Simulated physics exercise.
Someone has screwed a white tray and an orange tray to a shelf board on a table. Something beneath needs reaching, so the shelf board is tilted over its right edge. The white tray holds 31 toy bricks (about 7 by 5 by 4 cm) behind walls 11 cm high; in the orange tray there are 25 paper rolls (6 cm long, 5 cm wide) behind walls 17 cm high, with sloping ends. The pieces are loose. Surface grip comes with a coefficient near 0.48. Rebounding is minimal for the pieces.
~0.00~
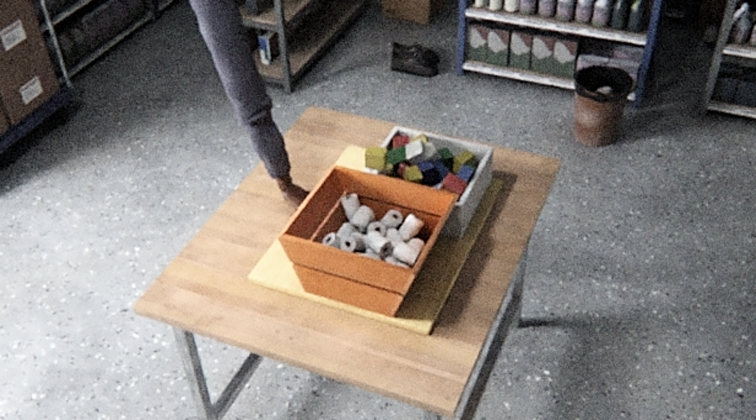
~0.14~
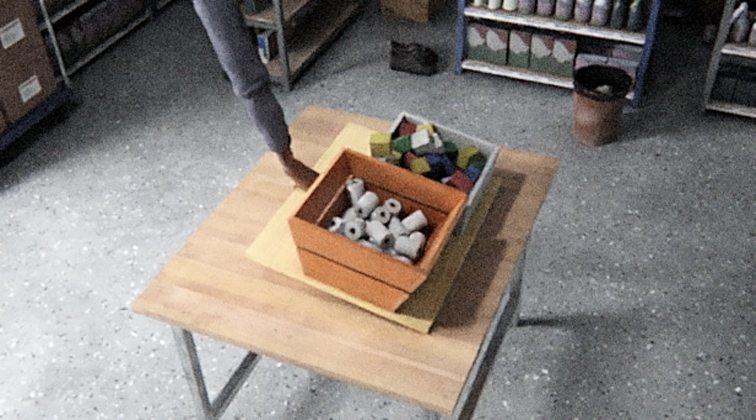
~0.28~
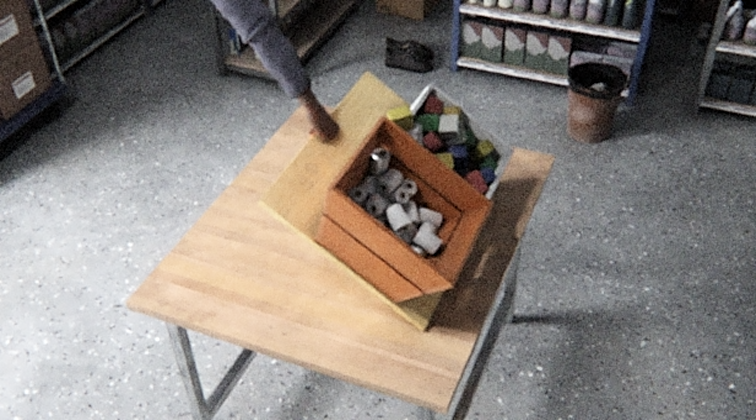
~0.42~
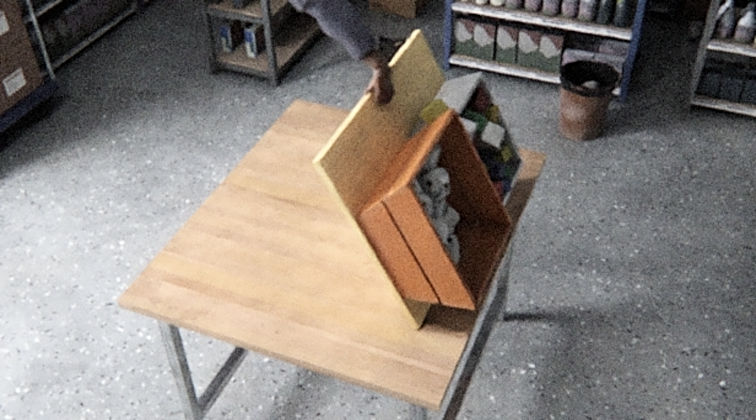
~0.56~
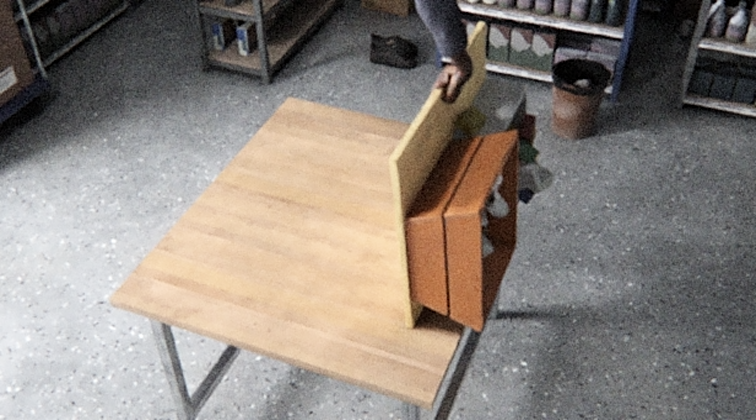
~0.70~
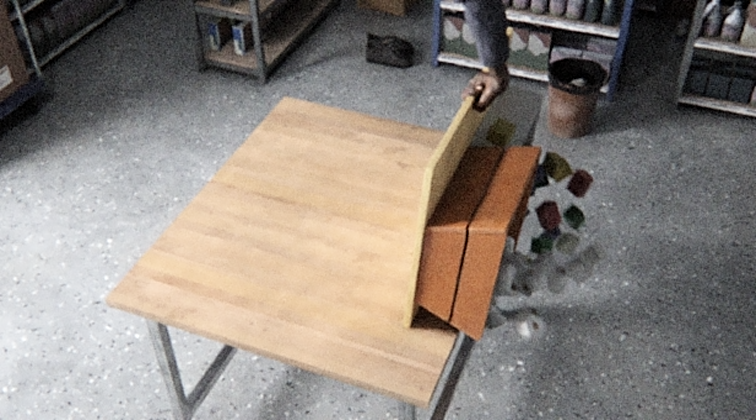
A hand lifted the left side of a shelf board on a table, tilting it up past upright over the right edge, and toy bricks and paper rolls tumbled out of the white and orange trays.
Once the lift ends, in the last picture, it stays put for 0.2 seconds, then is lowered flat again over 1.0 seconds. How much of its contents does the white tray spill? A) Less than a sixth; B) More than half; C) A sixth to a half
Answer: B.
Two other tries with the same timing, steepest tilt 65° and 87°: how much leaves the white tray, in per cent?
30 % and 70 %.
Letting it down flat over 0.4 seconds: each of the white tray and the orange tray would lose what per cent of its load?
In that case white tray 70 %, orange tray 100 %.
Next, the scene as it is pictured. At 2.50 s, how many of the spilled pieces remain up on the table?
About 1 of them.
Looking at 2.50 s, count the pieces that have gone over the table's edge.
About 50.
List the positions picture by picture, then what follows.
In the first frame (places track the rim corner closest to us here, unless another is named; the camera pans a little), white tray (by its farthest rim corner) (399, 128); orange tray (412, 271); tipped 0°; all still inside.
The second frame shows white tray (406, 113); orange tray (424, 272); tipped 10°.
The third frame shows orange tray (451, 282); tipped 33°; 1 out, the lowest brick at (401, 120).
The fourth frame shows orange tray (475, 305); tipped 62°; 1 out, the lowest brick at (436, 114).
The fifth frame shows orange tray (483, 328); tipped 85°; 6 out, the lowest brick at (522, 191).
The sixth frame shows orange tray (482, 337); tipped 95°; 20 out, the lowest brick at (567, 243).
After 0.99 s, tilt 93°; the white tray is down by 23 of 31 and the orange tray is down by 24 of 25.
After 1.35 s, tilt 55°; the white tray is down by 24 of 31 and the orange tray is down by 25 of 25.
After 1.85 s, tilt 1°; the white tray is down by 24 of 31 and the orange tray is down by 25 of 25.
When it is over (at 2.50 s), the white tray is down by 24 of 31 and the orange tray is down by 25 of 25. Asked share, 24 of 31, 77 per cent.
